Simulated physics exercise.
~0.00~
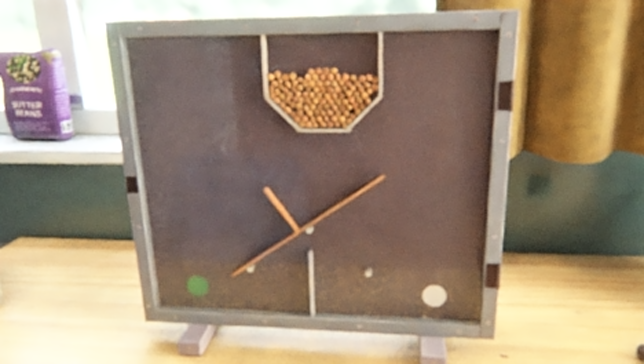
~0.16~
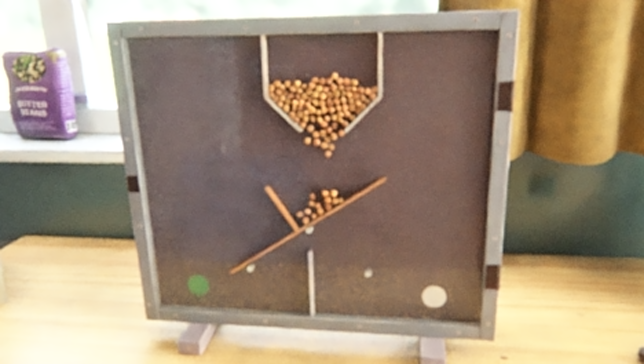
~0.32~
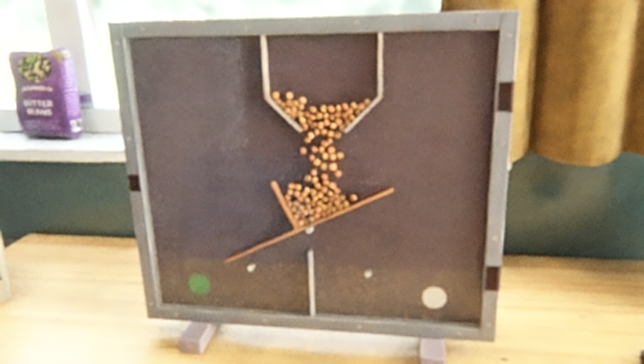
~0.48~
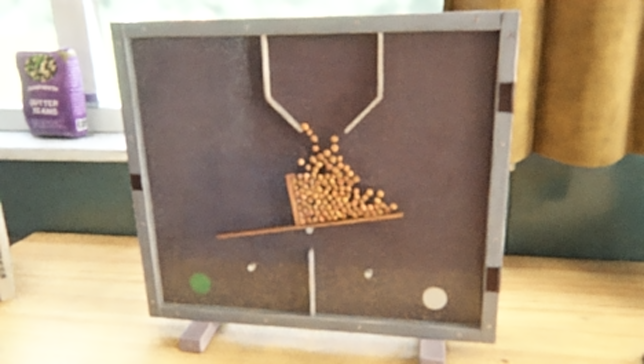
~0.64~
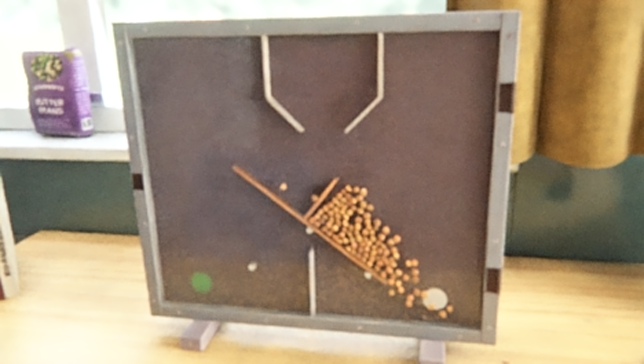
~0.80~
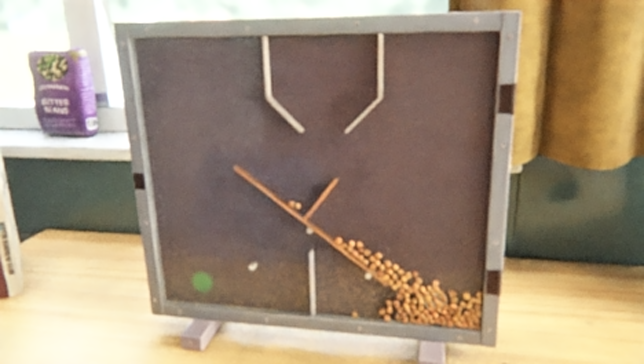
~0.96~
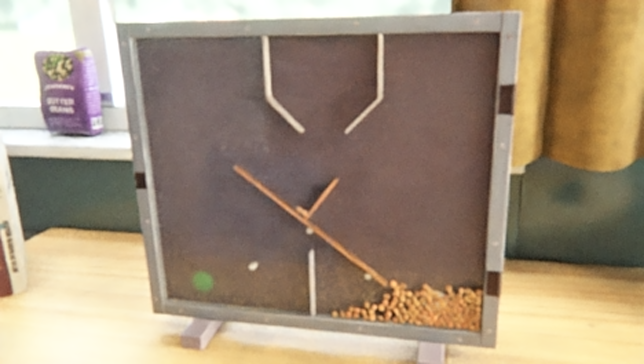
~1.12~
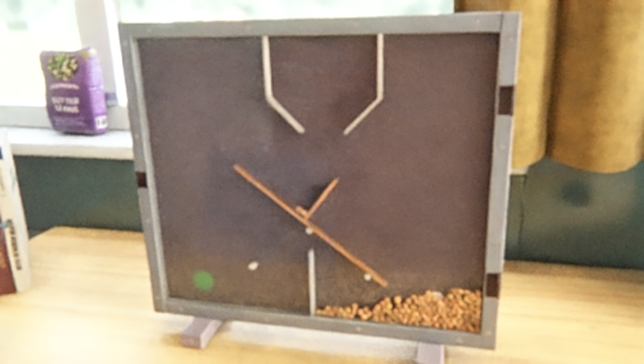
On a wooden table before a window and a mustard curtain, a shallow framed case stands upright, seen from the front as the view drifts slightly sideways. Wooden beads fill a hopper at the top, above a tilted orange-brown tray with a short upright arm, with a green sticker at lower left and a white one at lower right. The beads pour down and pile on the tray, right of its arm. The tray levels out, then tips right end down, spilling them into the right bin. They settle there, covering the white sticker, leaving the green-marked bin empty.
